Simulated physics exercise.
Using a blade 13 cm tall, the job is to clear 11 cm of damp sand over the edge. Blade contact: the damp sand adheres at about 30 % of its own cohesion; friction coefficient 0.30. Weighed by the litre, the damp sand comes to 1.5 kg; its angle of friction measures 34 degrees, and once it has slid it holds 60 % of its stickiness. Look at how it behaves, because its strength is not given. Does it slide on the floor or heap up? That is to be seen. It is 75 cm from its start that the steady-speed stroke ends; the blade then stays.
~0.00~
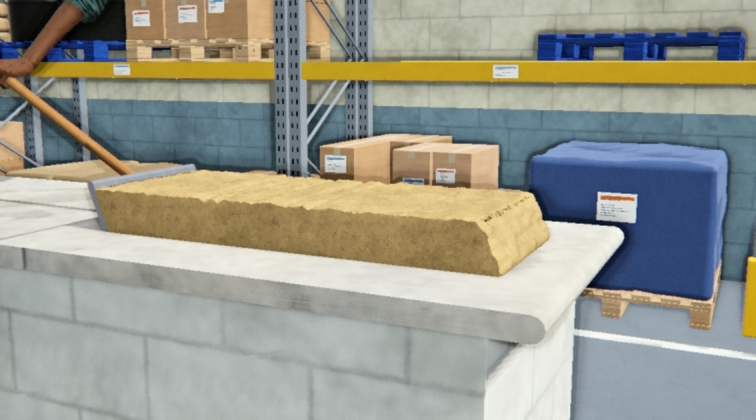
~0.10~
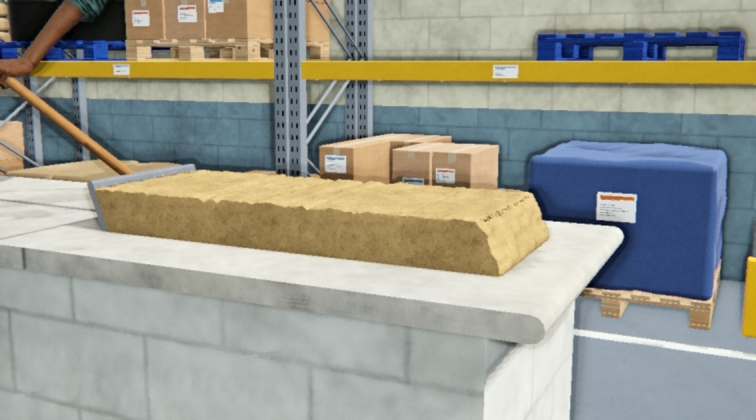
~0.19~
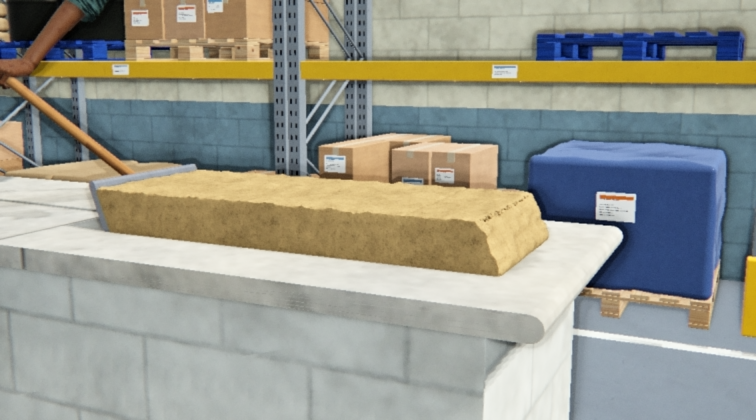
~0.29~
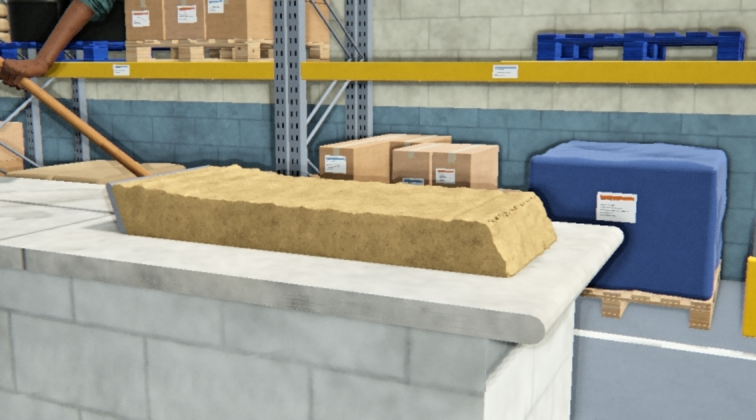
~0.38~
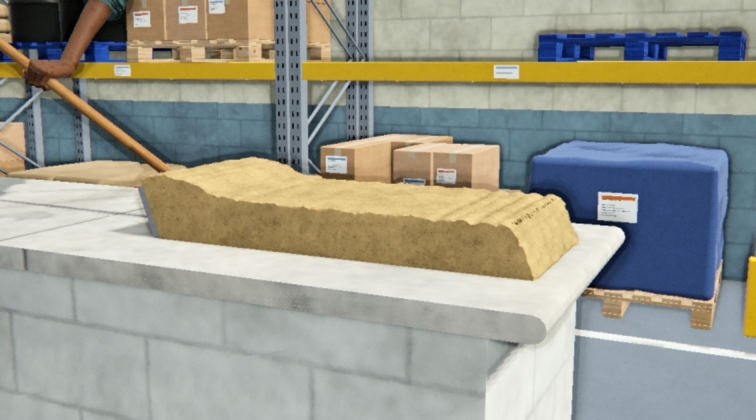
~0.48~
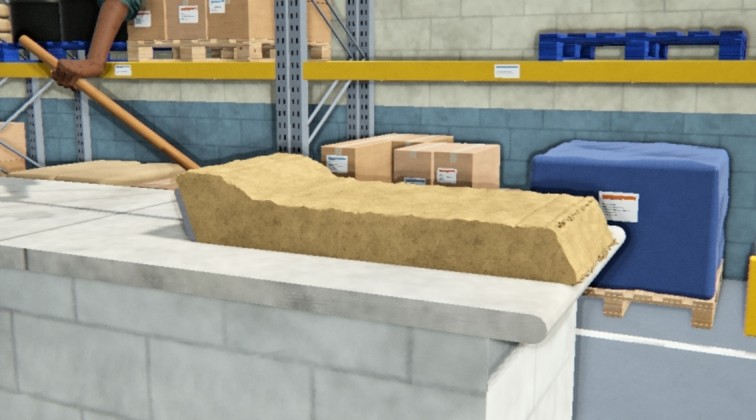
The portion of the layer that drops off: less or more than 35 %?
Forecast: It exceeds 35 %.
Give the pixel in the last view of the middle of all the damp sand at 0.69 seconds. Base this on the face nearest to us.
Close to (446, 246) in the last picture.
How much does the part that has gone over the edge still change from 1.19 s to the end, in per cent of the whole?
It changes by about 14 percent of the whole.
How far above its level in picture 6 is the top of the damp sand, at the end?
Measured change: Some 0 cm.
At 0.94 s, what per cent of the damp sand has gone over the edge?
The share is roughly 25 per cent.
By 0.69 s, 0 % has gone over the edge.
By 0.94 s, 27 % has gone over the edge.
By 1.19 s, 50 % has gone over the edge.
By 1.44 s, 62 % has gone over the edge.
By 2.41 s, at the end, 64 % has gone over the edge.
